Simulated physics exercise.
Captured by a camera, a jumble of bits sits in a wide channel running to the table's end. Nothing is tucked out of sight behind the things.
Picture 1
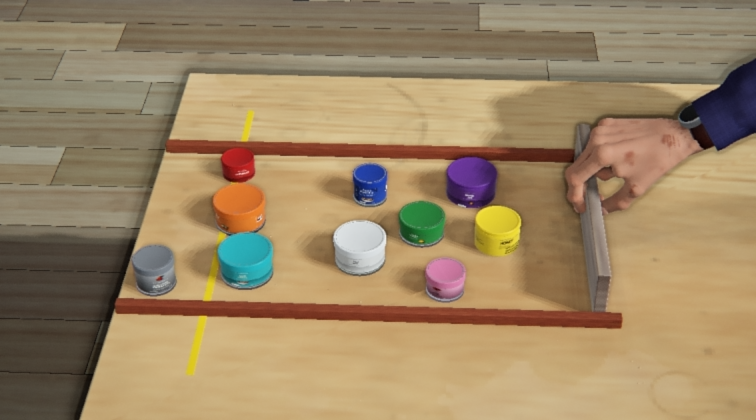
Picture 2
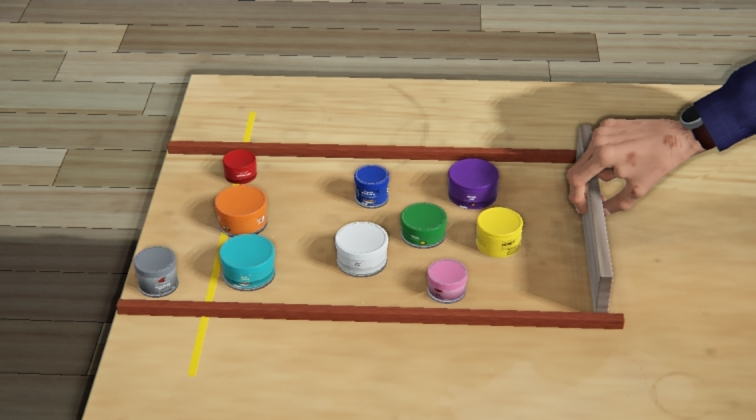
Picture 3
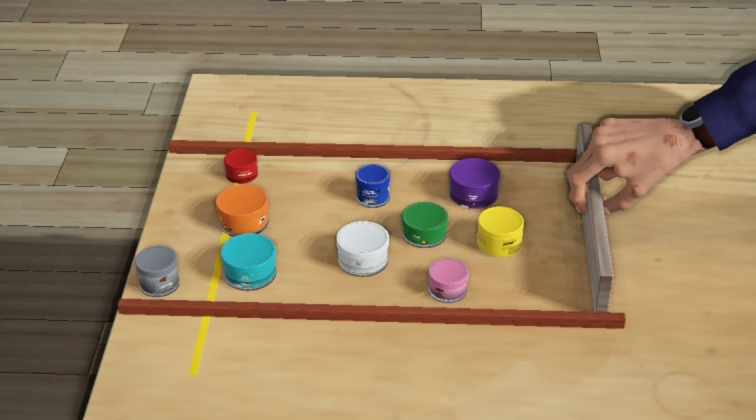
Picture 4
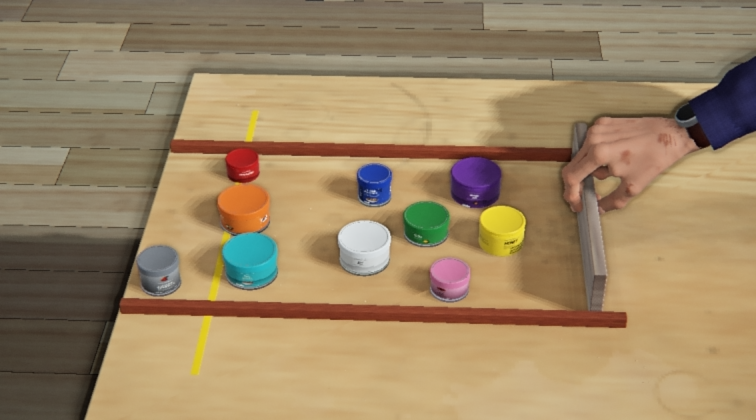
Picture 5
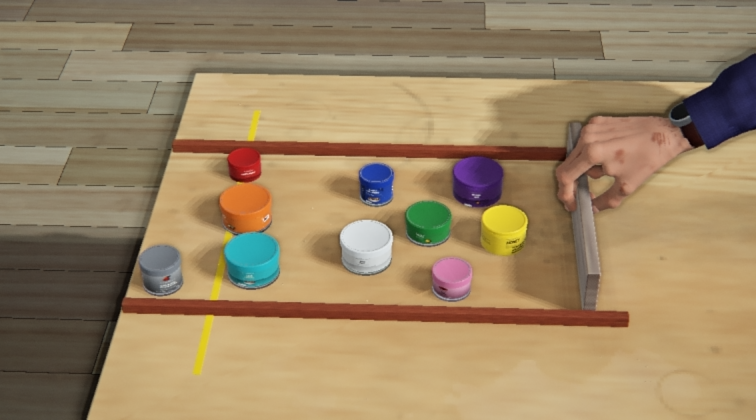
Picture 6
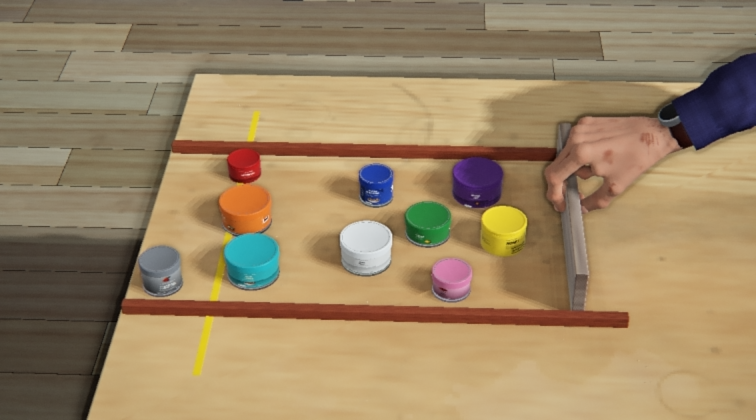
In this clip, colorful round tubs sit between two dark red strips on a wooden table, one strip of yellow tape crossing beneath, as a hand at the right slides an upright board slightly left while the tubs stay put.
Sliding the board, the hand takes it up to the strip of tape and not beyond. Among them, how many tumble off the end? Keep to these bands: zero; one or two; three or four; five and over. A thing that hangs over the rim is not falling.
That gives one or two.
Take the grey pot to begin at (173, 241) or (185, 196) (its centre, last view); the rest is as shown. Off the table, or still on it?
Place by place, it is kept; is lost.
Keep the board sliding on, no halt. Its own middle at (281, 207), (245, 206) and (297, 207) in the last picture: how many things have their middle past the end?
Respectively 0, 1 and 0.
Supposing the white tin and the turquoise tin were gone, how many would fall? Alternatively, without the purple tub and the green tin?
Fallen: 0, and 1 in the other try.
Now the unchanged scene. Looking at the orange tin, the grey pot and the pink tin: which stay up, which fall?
The orange tin is not spared; as for the grey pot, it is not spared; and the pink tin is spared.
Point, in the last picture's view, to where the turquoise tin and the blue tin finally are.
Final centres, first then second: (152, 272), (176, 175).
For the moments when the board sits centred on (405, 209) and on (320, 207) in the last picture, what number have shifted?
Counts: 6, 8.
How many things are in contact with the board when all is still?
It's touching 4 at the end.
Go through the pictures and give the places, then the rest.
The first frame shows grey pot (155, 271); red tub (238, 166); orange tin (240, 210); board (591, 215); tape (224, 226).
The second frame shows red tub (240, 167); blue tin (372, 187).
The third frame shows orange tin (243, 211); green tin (425, 225).
The fourth frame shows grey pot (159, 271); pink tin (450, 280).
The fifth frame shows red tub (245, 165); yellow tub (504, 231).
The sixth frame shows grey pot (161, 271); red tub (244, 166); orange tin (246, 211); board (571, 213); tape (231, 226).
Soon after, none off yet; grey pot at rest near (161, 271); red tub at rest near (244, 166); orange tin at rest near (246, 211).
After that, none off yet; grey pot at rest near (161, 271); red tub at rest near (244, 166); orange tin moving near (235, 209).
In the end, the number that fall off is one or two; gone, orange tin and grey pot.
